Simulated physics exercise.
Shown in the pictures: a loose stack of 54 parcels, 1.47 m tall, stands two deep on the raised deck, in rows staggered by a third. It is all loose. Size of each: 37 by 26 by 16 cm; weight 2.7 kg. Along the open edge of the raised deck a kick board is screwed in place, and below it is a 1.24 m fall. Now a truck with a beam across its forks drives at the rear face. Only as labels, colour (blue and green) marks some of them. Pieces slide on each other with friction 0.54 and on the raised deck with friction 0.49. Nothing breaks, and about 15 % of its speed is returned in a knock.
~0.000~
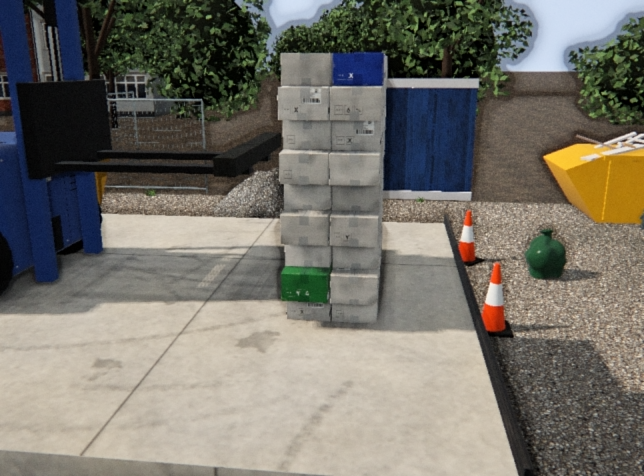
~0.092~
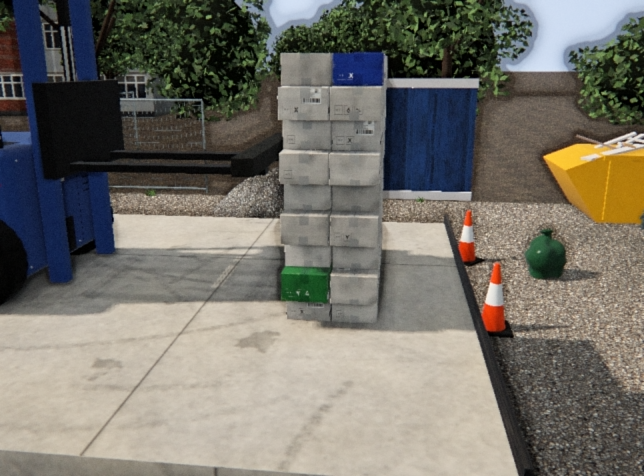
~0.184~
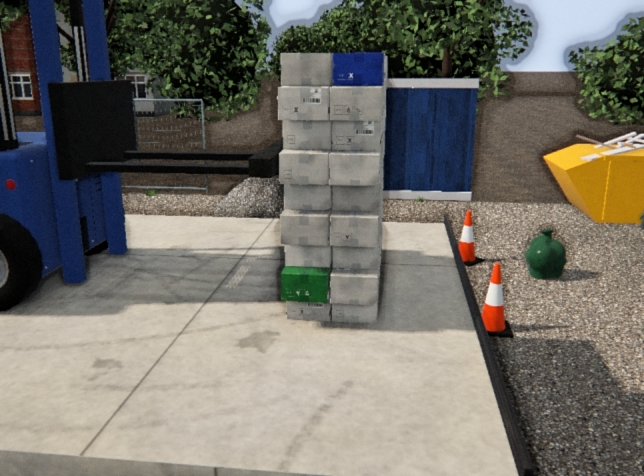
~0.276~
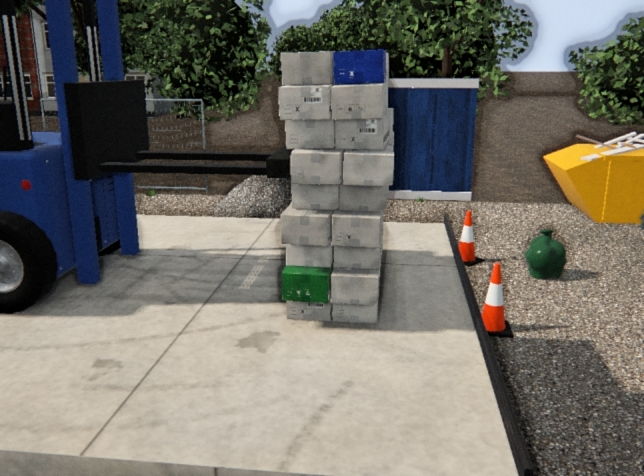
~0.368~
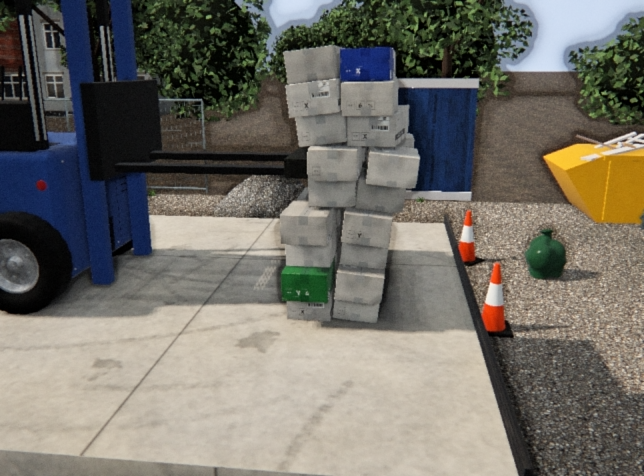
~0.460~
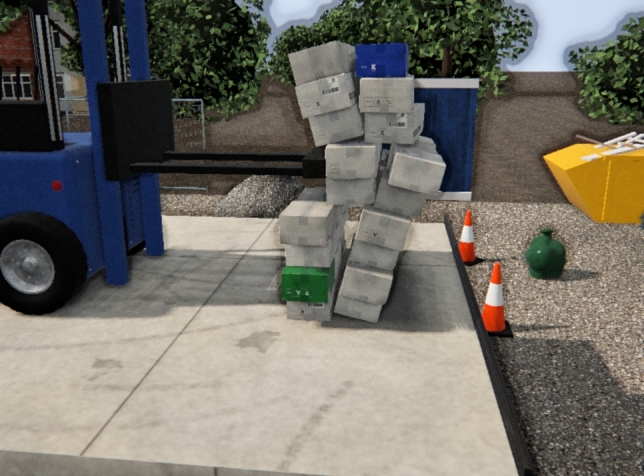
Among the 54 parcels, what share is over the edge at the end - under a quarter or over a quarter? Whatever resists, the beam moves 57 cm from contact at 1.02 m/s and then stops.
I would say over a quarter of them.
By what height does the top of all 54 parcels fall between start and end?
Roughly 40 centimetres.
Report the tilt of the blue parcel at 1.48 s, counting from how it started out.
Near 150 degrees from how it began.
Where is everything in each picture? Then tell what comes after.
In the first frame (places mark the middle of the side facing us), beam (226, 168) 22 cm from the stack; blue parcel (358, 70); green parcel (304, 289); nothing disturbed.
Beam (244, 168) 13 cm from the stack; blue parcel (358, 70), in the second frame.
Beam (262, 168) 37 mm from the stack; blue parcel (358, 70), in the third frame.
Beam (280, 169) 57 mm in; blue parcel (358, 67) shifted 13 mm; 28 disturbed, none over the edge, in the fourth frame.
Beam (298, 169) 15 cm in; blue parcel (365, 65) shifted 50 mm; 44 disturbed, none over the edge, in the fifth frame.
Beam (316, 169) 24 cm in; blue parcel (380, 61) shifted 13 cm; green parcel (304, 288); steepest lean 15°, the parcel at (351, 57); 44 disturbed, none over the edge, in the sixth frame.
After 0.76 s, none of the 54 parcels over the edge, 44 disturbed; blue parcel leaning 12°, 11 cm lower.
After 1.48 s, 19 of the 54 parcels over the edge; blue parcel upside down.
By the end (3.0 s), 20 of the 54 parcels over the edge; blue parcel on its side; green parcel unmoved. That is 37 per cent. As the last picture would show them, middles, green parcel near (310, 277).
